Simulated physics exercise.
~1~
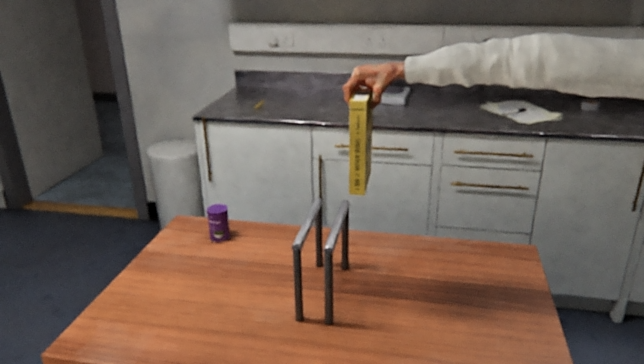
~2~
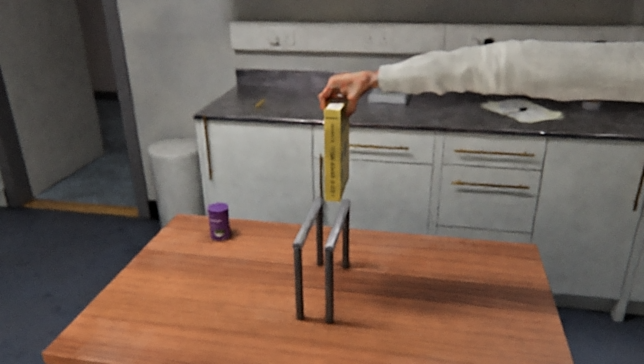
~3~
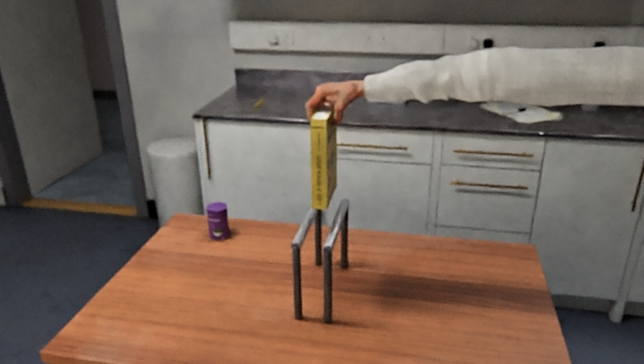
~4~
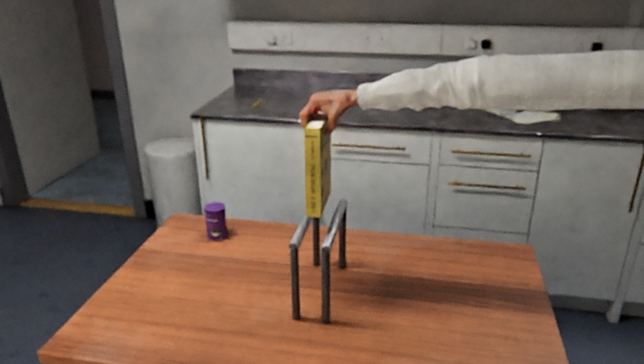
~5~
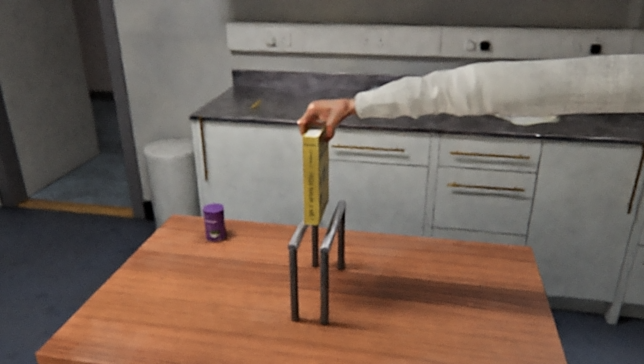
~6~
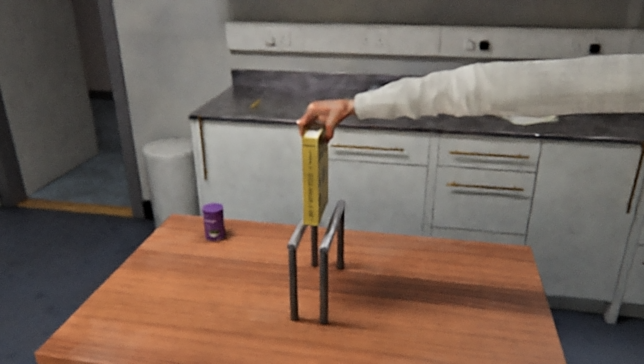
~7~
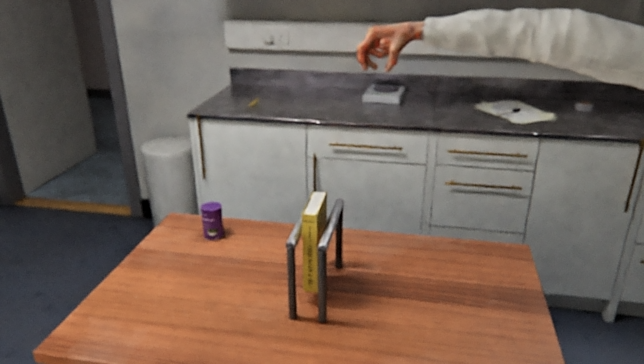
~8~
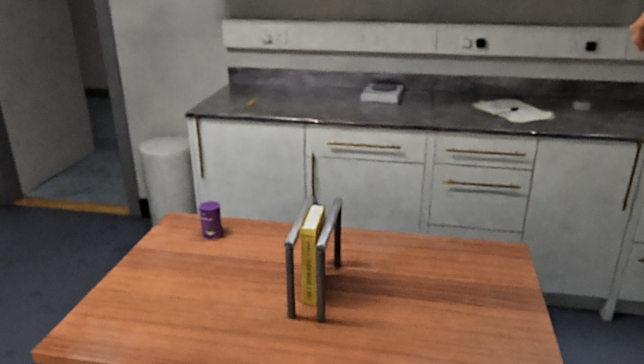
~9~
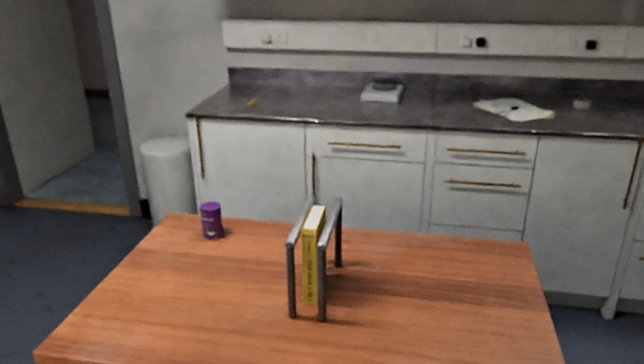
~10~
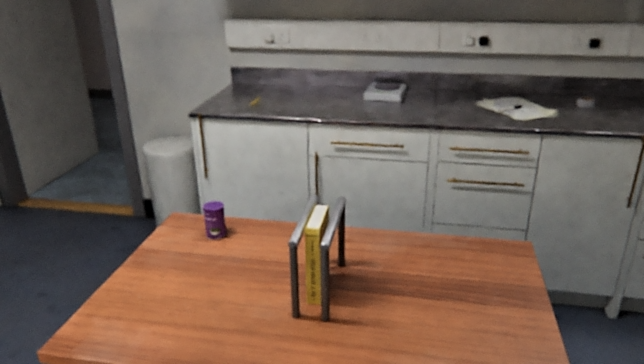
A yellow book, held upright by a hand reaching in from the right, hangs above a wooden table where two dark metal supports stand a little apart. The hand carries the book left until it is over the gap between them, then lowers it in small steps. It pauses with the book's lower end at the top of the supports. The fingers let go, and the book drops down through the gap while the hand draws back to the right and leaves. The book ends upright and still between the supports, and the purple tin on the left never moves.
